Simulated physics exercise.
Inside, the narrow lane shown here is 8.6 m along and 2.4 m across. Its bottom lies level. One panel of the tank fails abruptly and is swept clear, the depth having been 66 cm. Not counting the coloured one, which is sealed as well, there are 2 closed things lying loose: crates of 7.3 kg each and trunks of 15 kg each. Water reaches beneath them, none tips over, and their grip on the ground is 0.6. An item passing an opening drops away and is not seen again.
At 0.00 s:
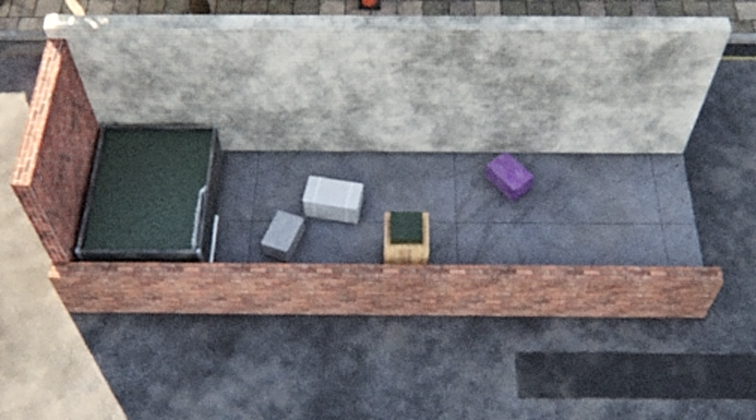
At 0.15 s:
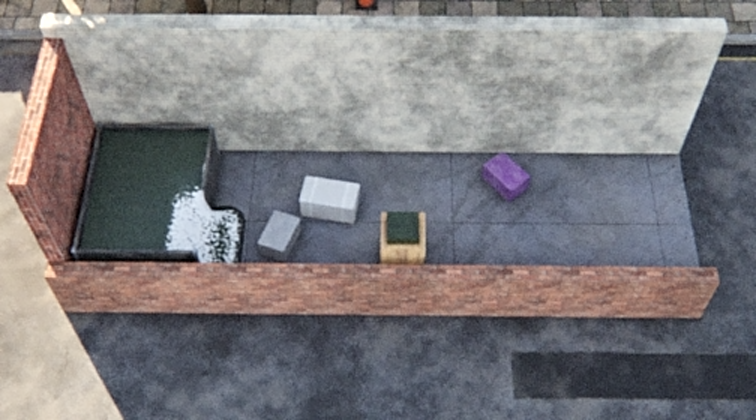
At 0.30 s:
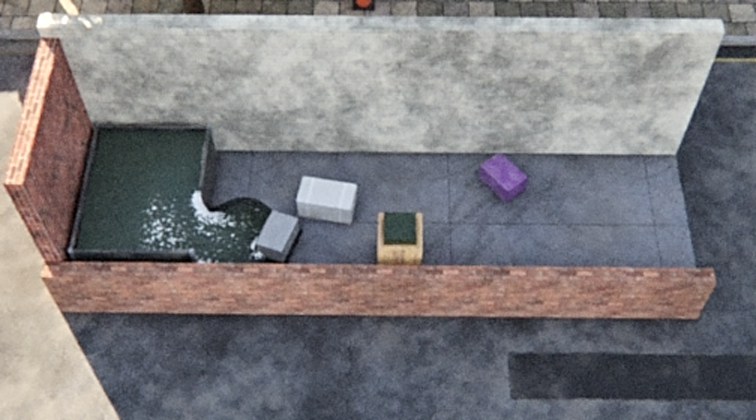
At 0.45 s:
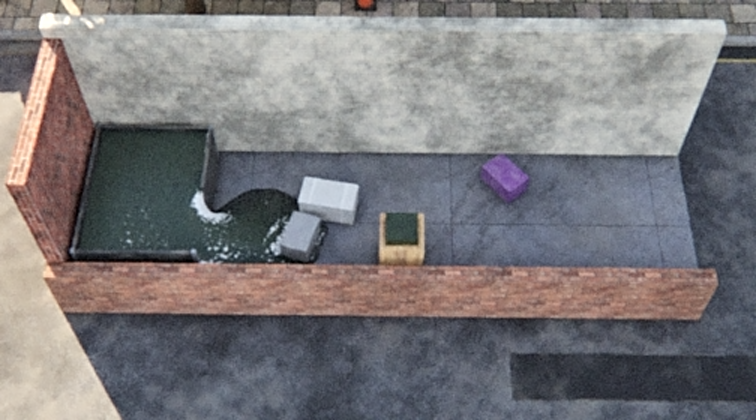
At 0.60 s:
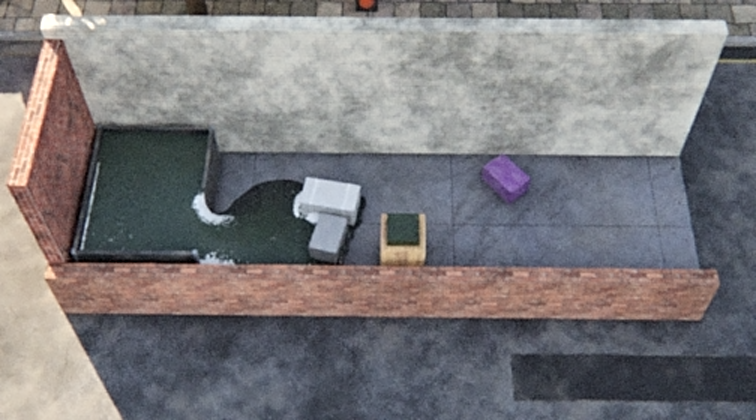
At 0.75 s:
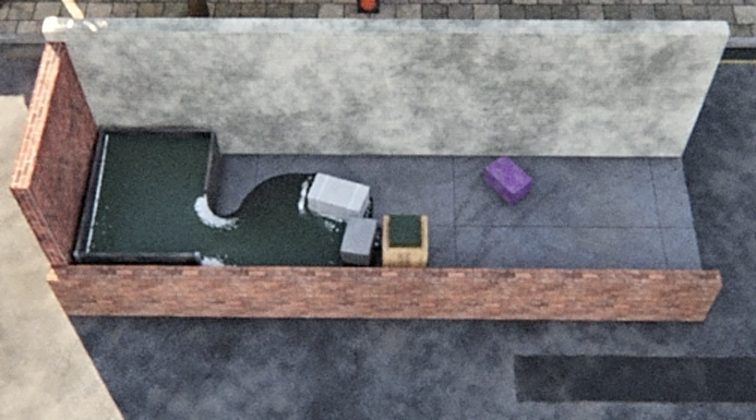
Dark water bursts from a tank and spreads right, pushing two grey boxes along the lane.
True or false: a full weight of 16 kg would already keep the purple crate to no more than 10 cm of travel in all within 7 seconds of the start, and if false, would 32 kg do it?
False, and 32 kg would not either.
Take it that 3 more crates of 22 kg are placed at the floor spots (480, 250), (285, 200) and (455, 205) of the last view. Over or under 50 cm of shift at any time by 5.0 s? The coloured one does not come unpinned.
In the order asked: Crosses the line, stays inside the line, crosses the line.
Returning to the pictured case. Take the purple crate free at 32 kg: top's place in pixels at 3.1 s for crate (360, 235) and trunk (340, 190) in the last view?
I'd say close to (533, 206) and close to (525, 164).
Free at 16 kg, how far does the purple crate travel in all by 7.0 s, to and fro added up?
All together it comes to about 300 cm.
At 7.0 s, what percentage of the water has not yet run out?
74 %.
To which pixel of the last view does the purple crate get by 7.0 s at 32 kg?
Roughly at (646, 206) in the last view.
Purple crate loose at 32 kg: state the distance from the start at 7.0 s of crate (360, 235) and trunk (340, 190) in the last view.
First named - gone out; second named - 450 cm.
After 1.4 s the purple crate would be 0 cm from its start with 16 kg and 0 cm from its start with 32 kg; 0 cm of water round it then.
After 3.1 s the purple crate would be 132 cm from its start with 16 kg and 85 cm from its start with 32 kg; 9 cm of water round it then.
After 4.9 s the purple crate would be gone out with 16 kg and 202 cm from its start with 32 kg; 6 cm of water round it then.
After 7.0 s the purple crate would be gone out with 16 kg and 202 cm from its start with 32 kg; 5 cm of water round it then.
